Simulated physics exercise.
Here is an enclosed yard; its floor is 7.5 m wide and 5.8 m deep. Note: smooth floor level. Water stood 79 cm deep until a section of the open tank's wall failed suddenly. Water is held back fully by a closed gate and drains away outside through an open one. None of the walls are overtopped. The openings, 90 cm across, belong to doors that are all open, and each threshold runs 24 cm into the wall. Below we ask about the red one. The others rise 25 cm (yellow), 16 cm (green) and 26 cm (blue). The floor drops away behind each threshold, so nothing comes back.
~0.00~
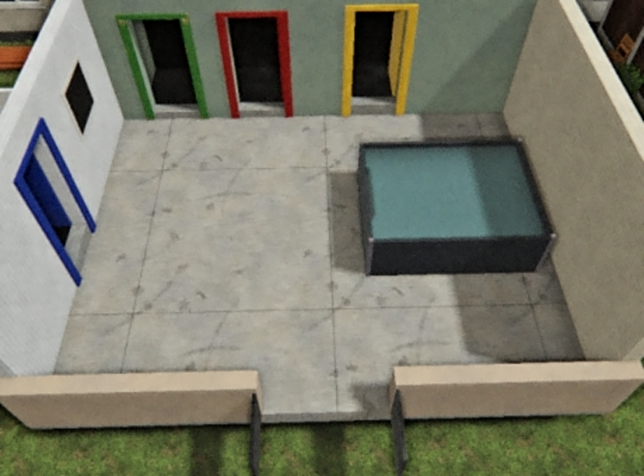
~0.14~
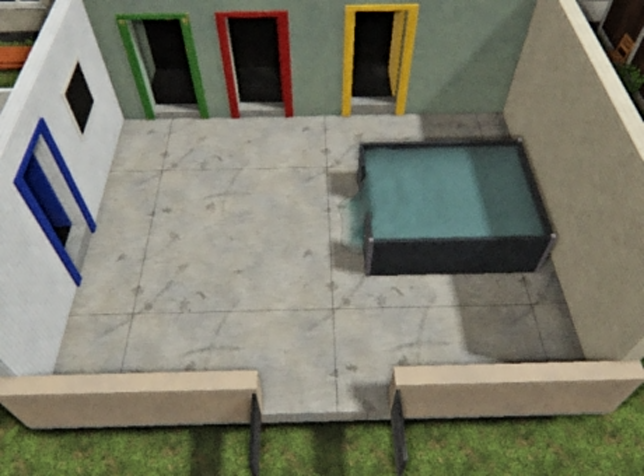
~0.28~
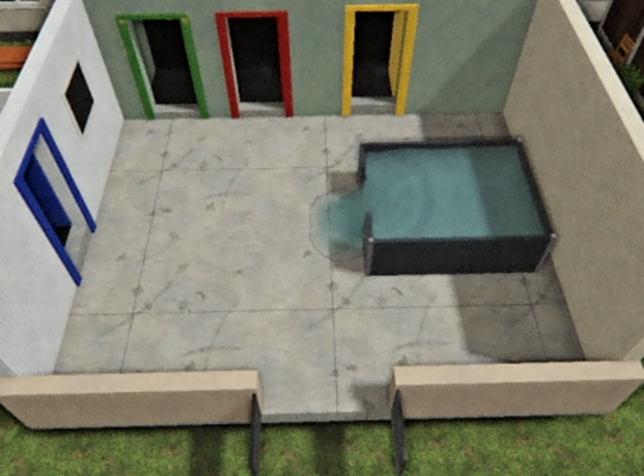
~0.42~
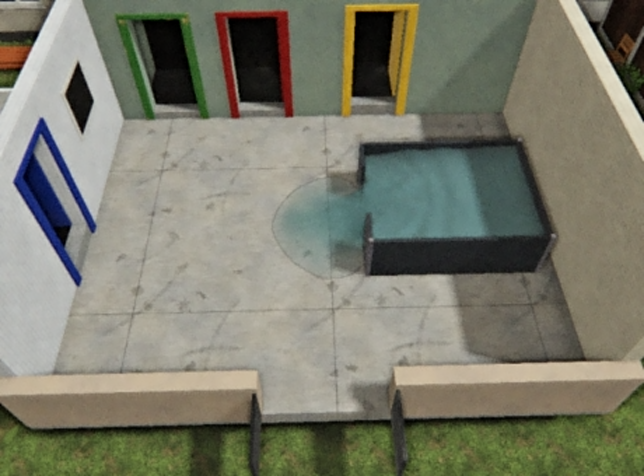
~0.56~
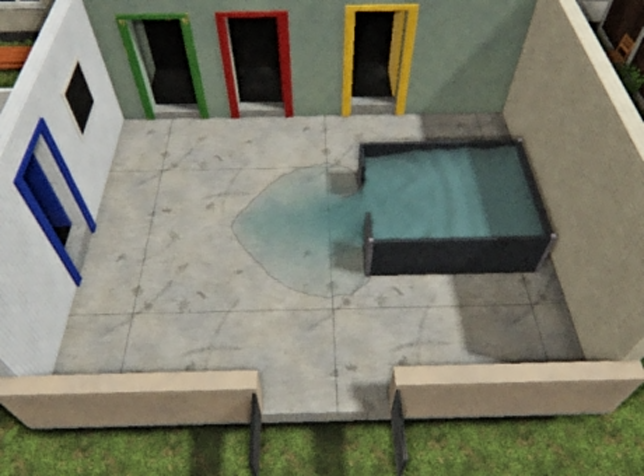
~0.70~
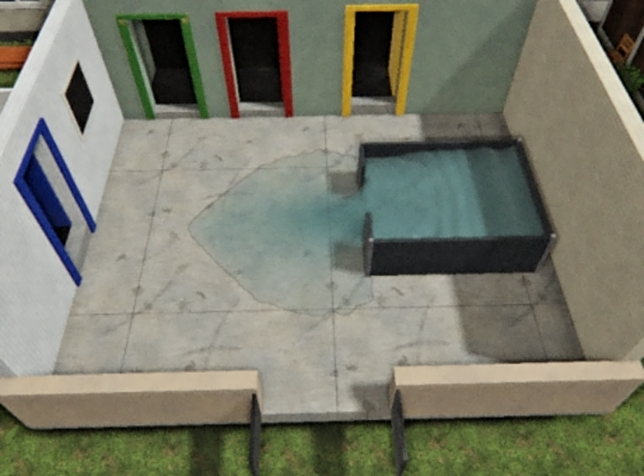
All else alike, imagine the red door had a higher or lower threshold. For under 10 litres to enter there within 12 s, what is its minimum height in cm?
Its minimum height would be about 11 cm.
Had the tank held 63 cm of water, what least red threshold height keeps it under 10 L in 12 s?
About 8.0 cm.
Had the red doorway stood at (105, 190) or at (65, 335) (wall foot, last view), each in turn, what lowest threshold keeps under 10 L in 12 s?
First place around 22 cm, second around 21 cm.
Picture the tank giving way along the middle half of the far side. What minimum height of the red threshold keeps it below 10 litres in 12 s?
In that case about 6.5 cm.
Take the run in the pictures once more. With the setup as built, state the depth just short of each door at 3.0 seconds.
In cm: Red 7, yellow 0, green 18, blue 24.
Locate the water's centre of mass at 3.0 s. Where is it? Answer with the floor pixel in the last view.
The centre of all the water is around (308, 224).
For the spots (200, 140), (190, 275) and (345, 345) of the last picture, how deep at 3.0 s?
Close to 3, 4 and 0 cm deep.
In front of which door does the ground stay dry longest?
Last in order comes the yellow door.
After 1.4 s water covers 45 % of the floor, deepest (44 cm) near (352, 221); it has not reached the red door.
After 3.0 s water covers 55 % of the floor, deepest (36 cm) near (46, 402); 7 cm at the red door, 0 litres in over its 17 cm threshold.
After 12.0 s water covers 100 % of the floor, deepest (18 cm) near (522, 186); 7 cm at the red door, 0 litres in over its 17 cm threshold.
At the red door as built, the water arrived by 1.6 s and peaked near 14 cm at 5.4 s.
Run again over the same 12 s with other heights there, 21 litres in over 9.5 cm, 1 litre over 13 cm. The limit of 10 litres is kept from about 11 cm up.
